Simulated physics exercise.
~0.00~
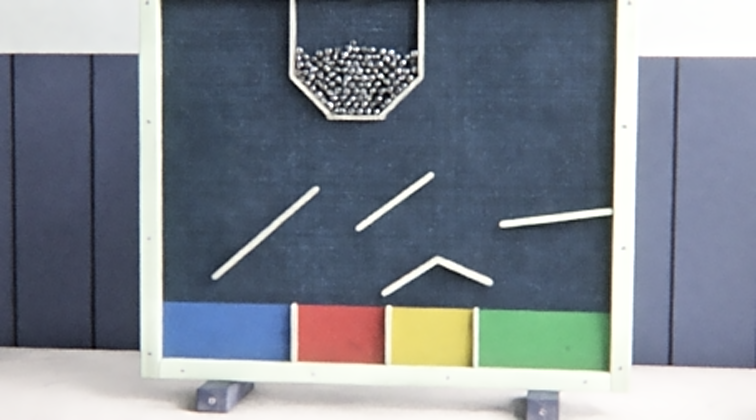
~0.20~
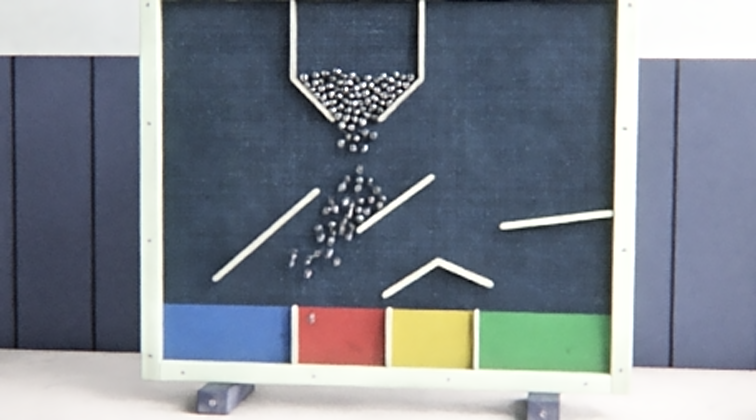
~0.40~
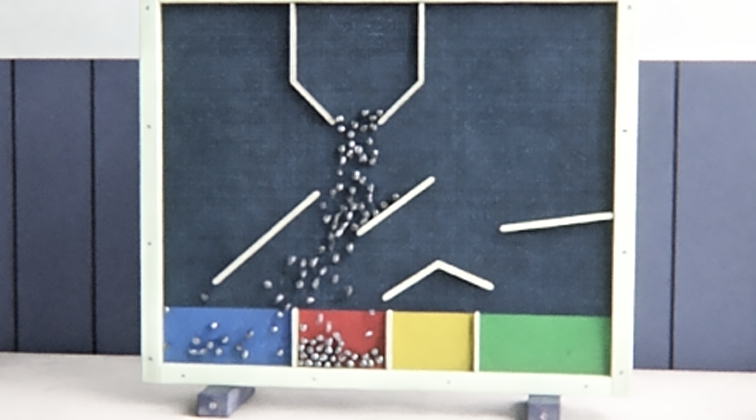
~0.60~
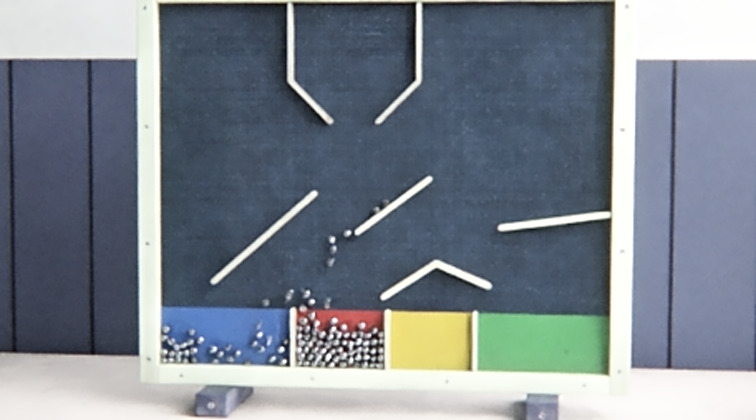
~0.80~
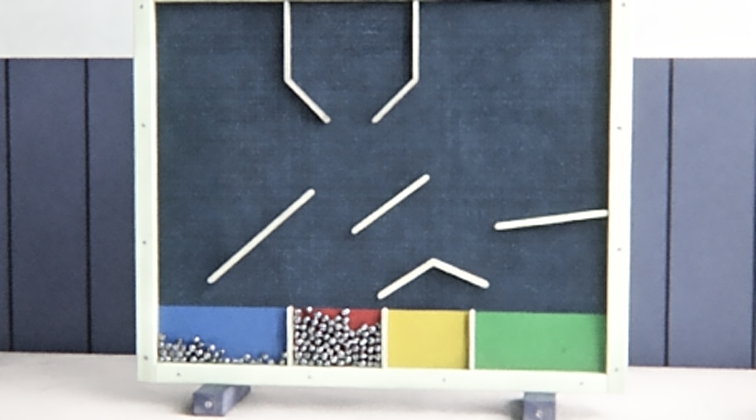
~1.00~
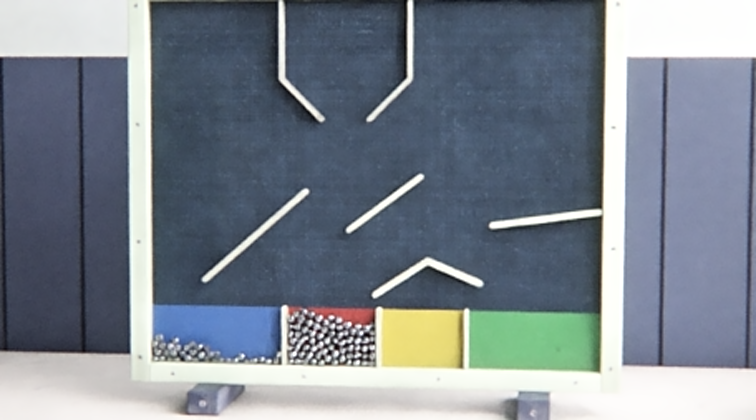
A dark upright board in a pale frame stands on two small feet before navy panelling, seen straight on by a slightly swaying camera. A hopper full of steel balls sits near the top, above slanted pale ledges and blue, red, yellow and green bins from left to right. The hopper's bottom opens and the balls pour down, striking the middle ledge and streaming left. Most drop into the red bin, while others scatter into the blue. The hopper empties and the last balls settle, leaving red nearly full, blue thinly covered, and yellow and green empty.
